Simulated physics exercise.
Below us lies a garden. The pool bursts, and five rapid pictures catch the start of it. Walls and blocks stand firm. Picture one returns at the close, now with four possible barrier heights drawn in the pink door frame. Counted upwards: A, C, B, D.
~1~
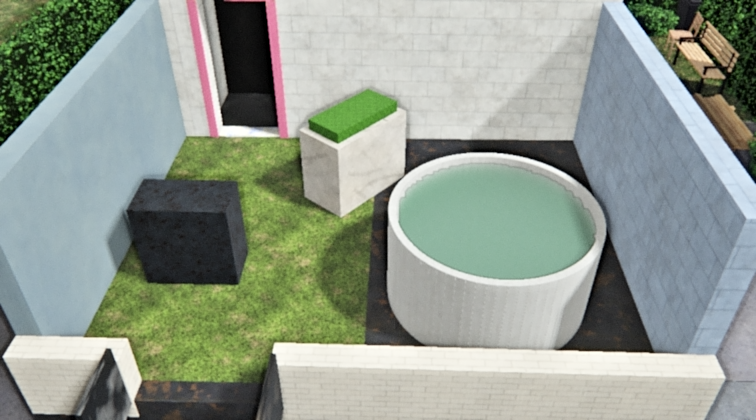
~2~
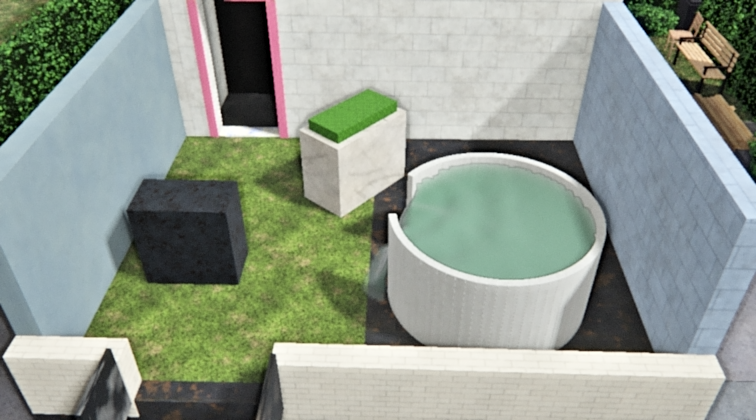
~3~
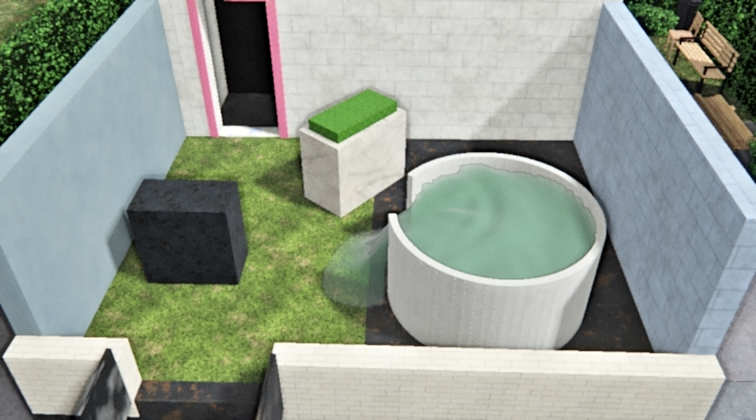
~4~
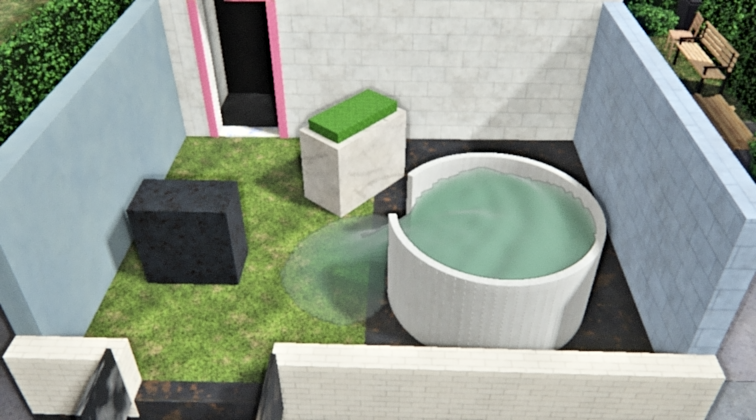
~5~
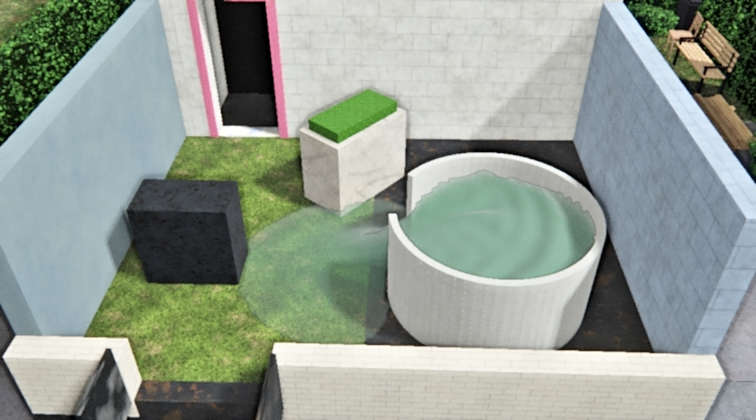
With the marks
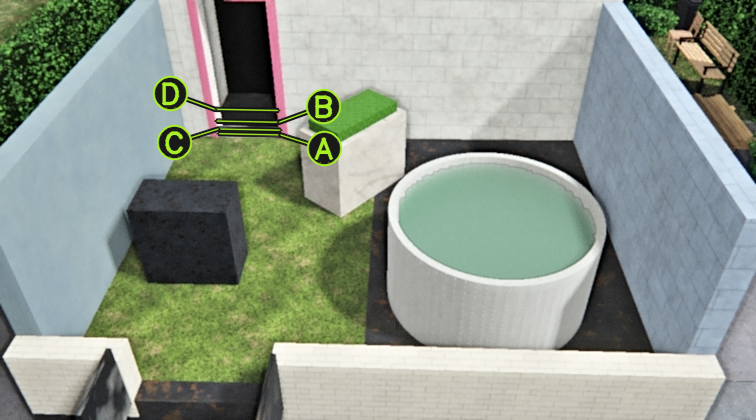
To begin with, a round white pool of still green water stands in a walled garden, beside a pale block topped with grass and a dark block. A gap opens in the pool's left side and water pours through it, then fans out leftward across the lawn in a widening, see-through sheet.
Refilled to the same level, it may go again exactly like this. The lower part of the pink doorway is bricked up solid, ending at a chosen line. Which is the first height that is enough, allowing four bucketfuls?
B will do.
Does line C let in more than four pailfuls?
Yes, it does.
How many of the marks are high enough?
Two of the four.
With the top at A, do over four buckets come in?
Yes.
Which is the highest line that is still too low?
Here it is line C.
On the marked copy, A at (249, 134); B at (248, 121); C at (249, 129); D at (246, 109); from the bottom up A, C, B, D.
If A is chosen, dozens of bucketfuls pour in.
If B is chosen, a splash gets over, under a bucket.
If C is chosen, about 10 bucketfuls get in.
If D is chosen, nothing gets over.
